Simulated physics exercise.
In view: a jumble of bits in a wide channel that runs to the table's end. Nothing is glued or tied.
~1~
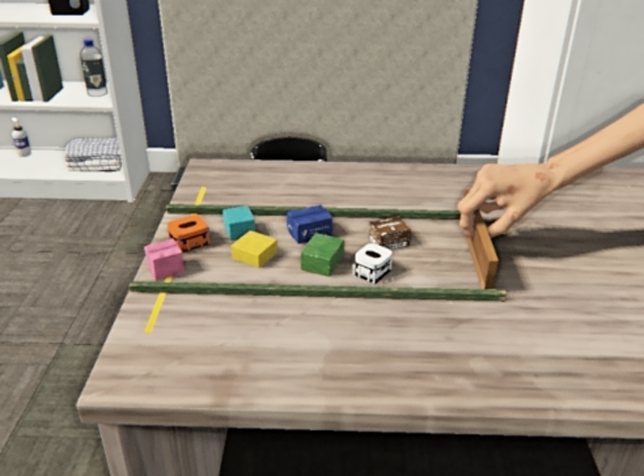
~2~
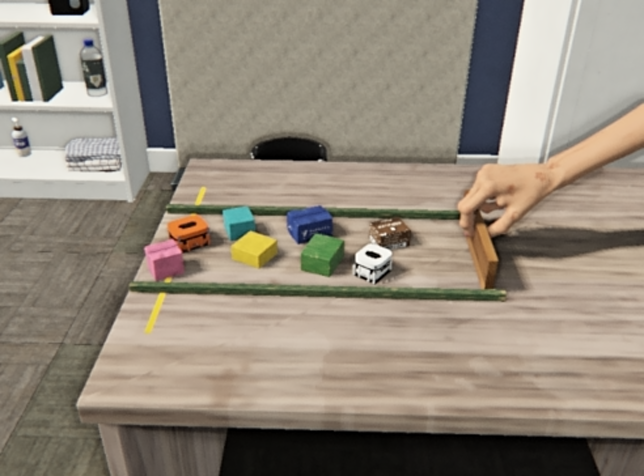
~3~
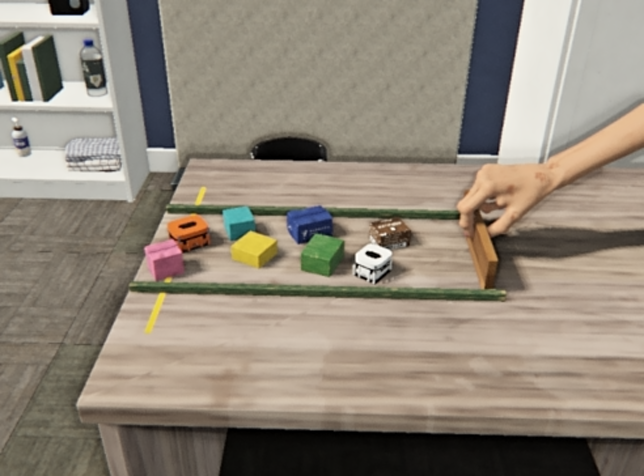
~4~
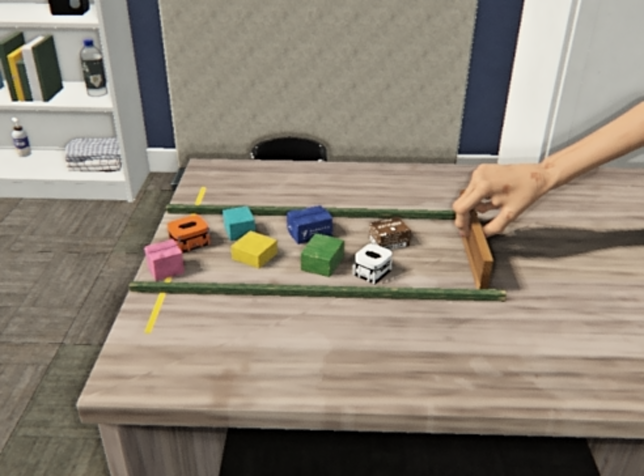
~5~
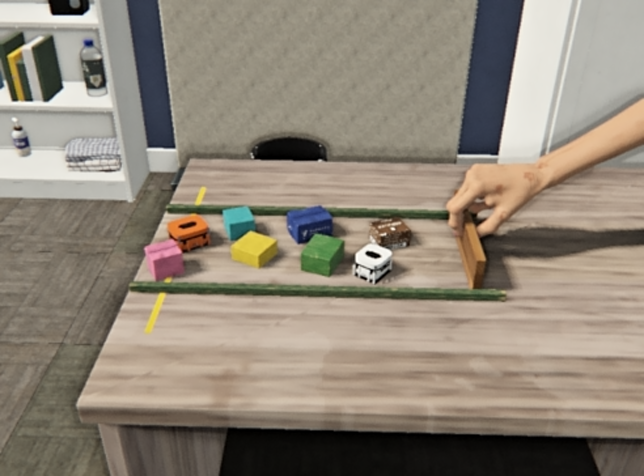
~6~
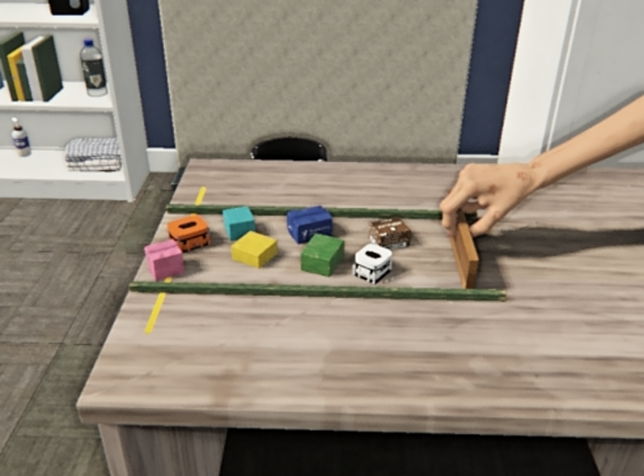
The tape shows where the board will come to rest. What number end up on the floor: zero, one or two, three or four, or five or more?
As it turns out, the number that fall off is five or more.
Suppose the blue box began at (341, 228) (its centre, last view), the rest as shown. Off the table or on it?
From there it is lost.
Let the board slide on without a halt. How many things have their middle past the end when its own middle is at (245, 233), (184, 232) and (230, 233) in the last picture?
In that order 0, 5 and 2.
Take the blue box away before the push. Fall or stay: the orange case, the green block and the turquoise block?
The orange case drops off, the green block stays on, the turquoise block is lost.
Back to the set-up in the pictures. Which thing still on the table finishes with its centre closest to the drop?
The green block.
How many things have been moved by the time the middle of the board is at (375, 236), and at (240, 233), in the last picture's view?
First 2, then 7.
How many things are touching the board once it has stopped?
In contact: 3.
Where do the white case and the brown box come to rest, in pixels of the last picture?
About (150, 264), and the other about (171, 222).
Soon after, none off yet; pink box at rest near (165, 260); orange case at rest near (189, 234); turquoise block at rest near (239, 224).
In the end, the number that fall off is five or more; gone, blue box, yellow block, turquoise block, orange case and pink box.
